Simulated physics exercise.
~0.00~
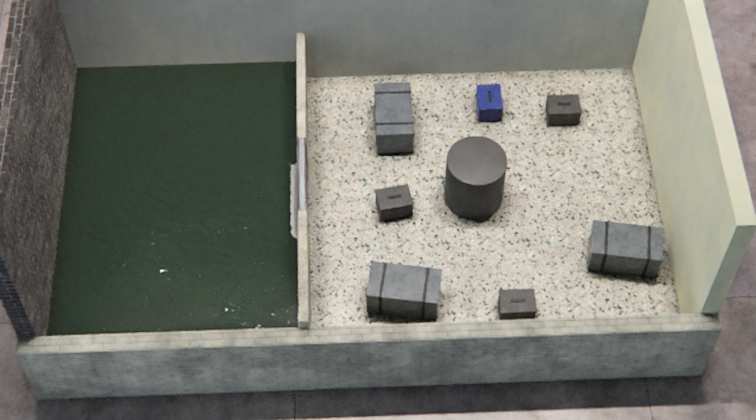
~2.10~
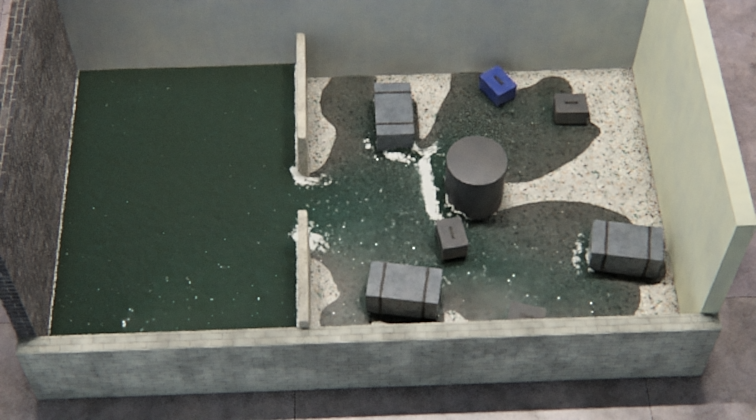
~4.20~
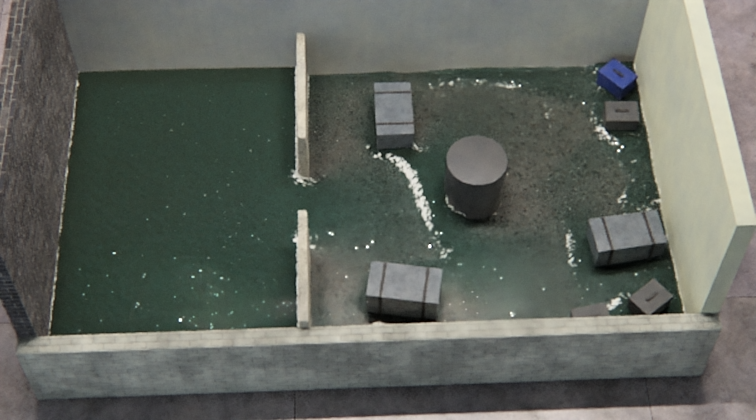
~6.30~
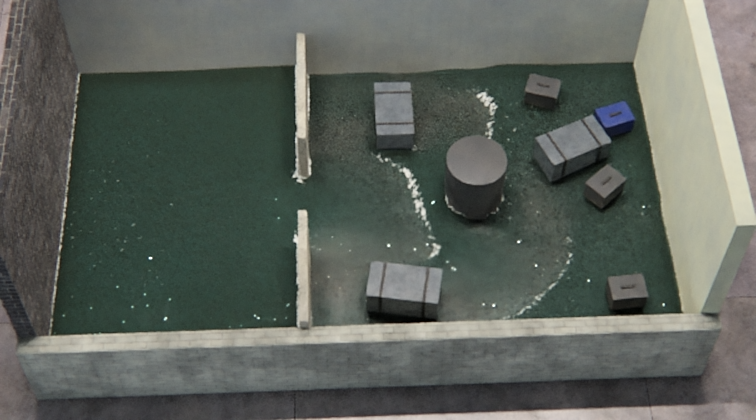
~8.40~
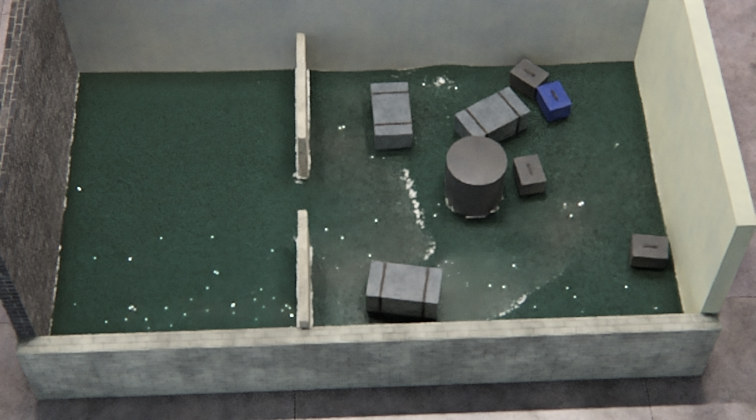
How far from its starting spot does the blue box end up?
It ends up only a modest distance to the right of where it began, after being carried to the right wall and drifting partway back.
The video shows dark green water bursting through a doorway from the left room into a dry right room, sweeping small boxes and a strapped trunk toward the right wall. Several then drift back left, ending afloat near the dark cylinder, while two other trunks barely move.
